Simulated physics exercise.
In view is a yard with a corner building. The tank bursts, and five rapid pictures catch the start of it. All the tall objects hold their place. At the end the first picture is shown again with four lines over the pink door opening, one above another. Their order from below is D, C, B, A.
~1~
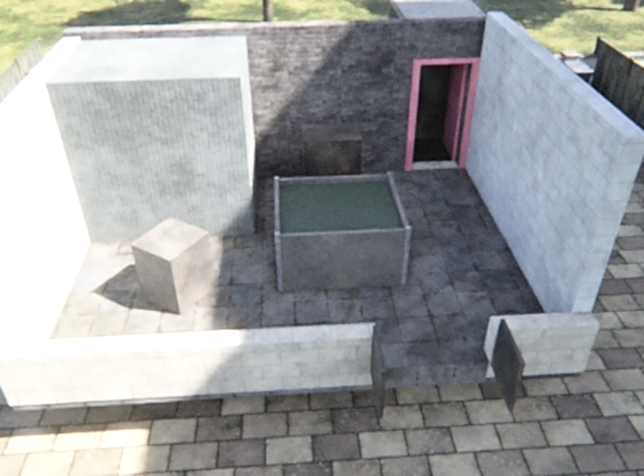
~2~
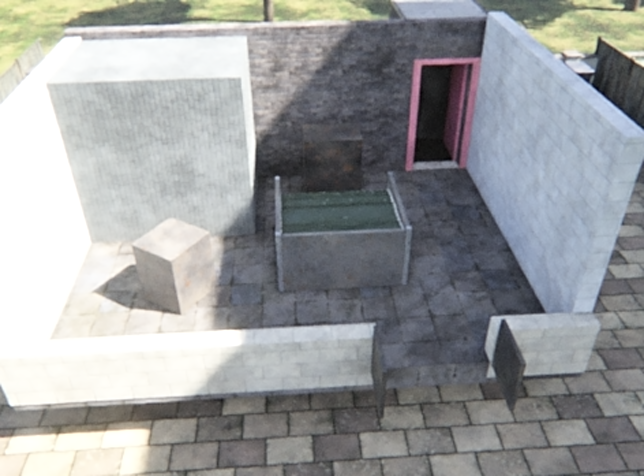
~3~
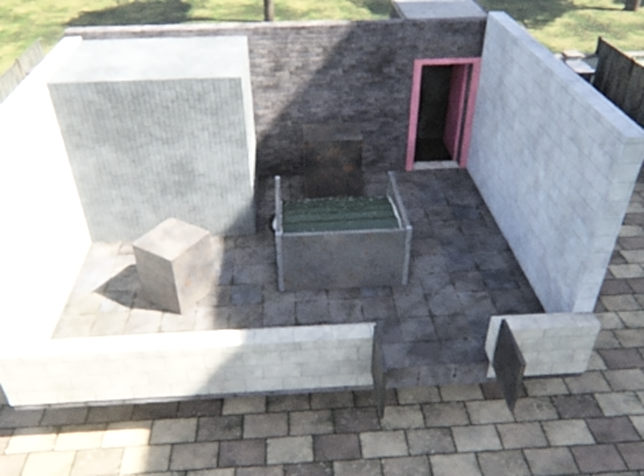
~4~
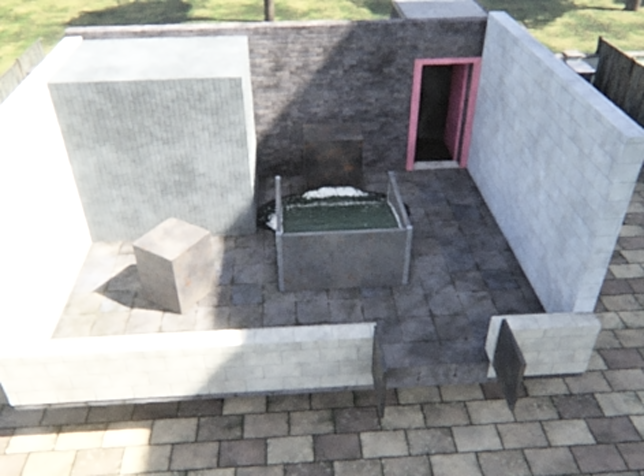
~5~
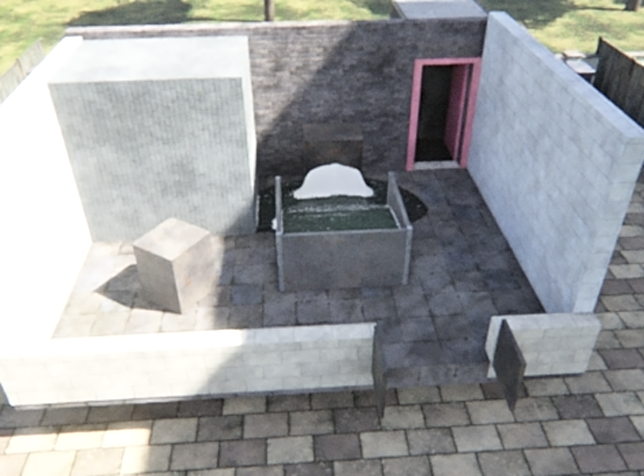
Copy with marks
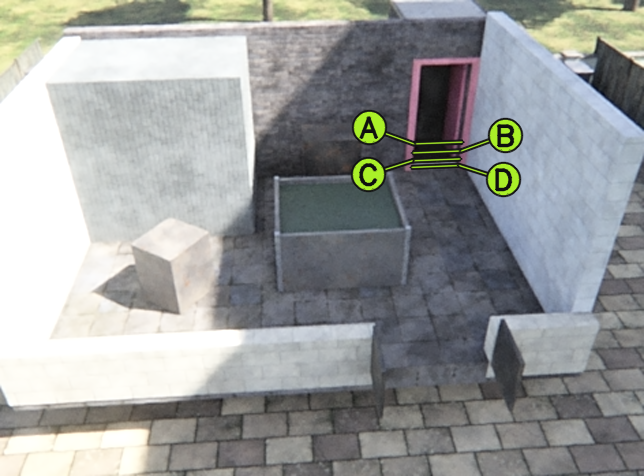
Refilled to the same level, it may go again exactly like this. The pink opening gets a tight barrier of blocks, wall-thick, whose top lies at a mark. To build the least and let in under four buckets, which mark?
B.
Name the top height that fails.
That would be C.
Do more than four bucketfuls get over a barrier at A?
No, not at all.
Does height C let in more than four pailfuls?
Yes.
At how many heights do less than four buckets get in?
Two of them.
On the marked copy, A at (438, 143); B at (437, 151); C at (436, 159); D at (435, 166); from the bottom up D, C, B, A.
If A is chosen, nothing gets over.
If B is chosen, a splash gets over, under a bucket.
If C is chosen, about 9 bucketfuls get in.
If D is chosen, dozens of bucketfuls pour in.
